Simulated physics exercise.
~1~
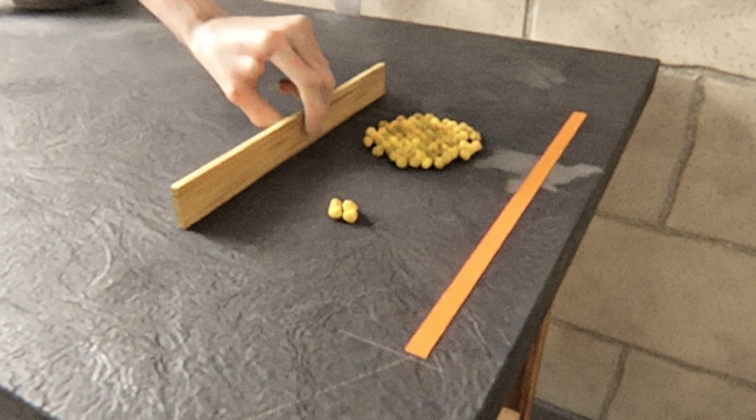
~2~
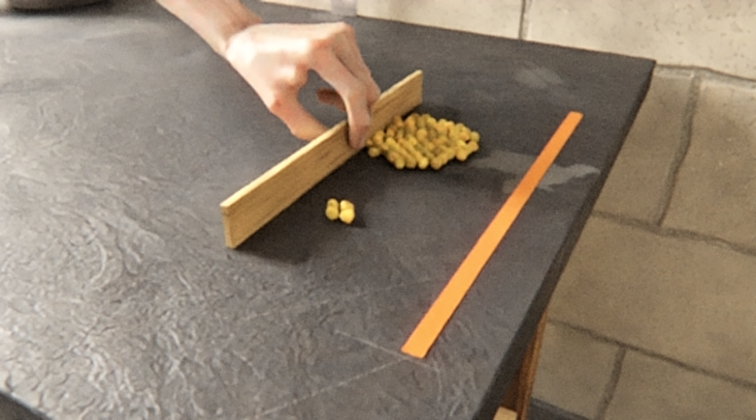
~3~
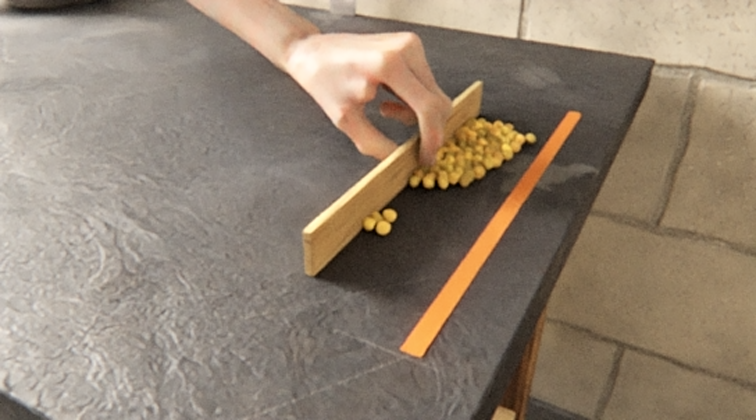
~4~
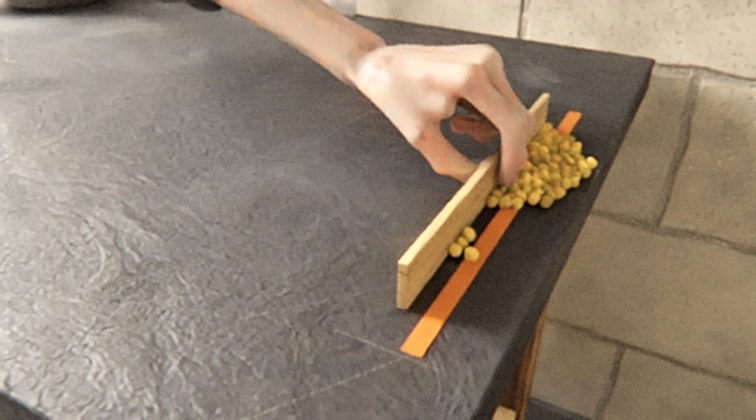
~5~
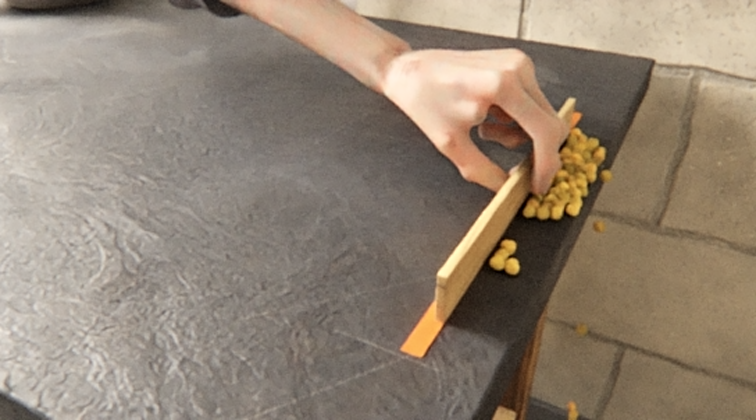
A thin strip of pale wood, held upright by a hand reaching in from the top, slides rightward across a dark, textured tabletop seen from above at an angle, with beige blocks beyond. Ahead of it lie a tiny cluster of yellow pellets in front and a much larger heap behind, with orange tape near the right edge. The strip meets the heap, then the small cluster, and pushes both right across the tape. It stops along the tape. The front cluster stays on the table, while some pellets from the back heap tumble over the edge.
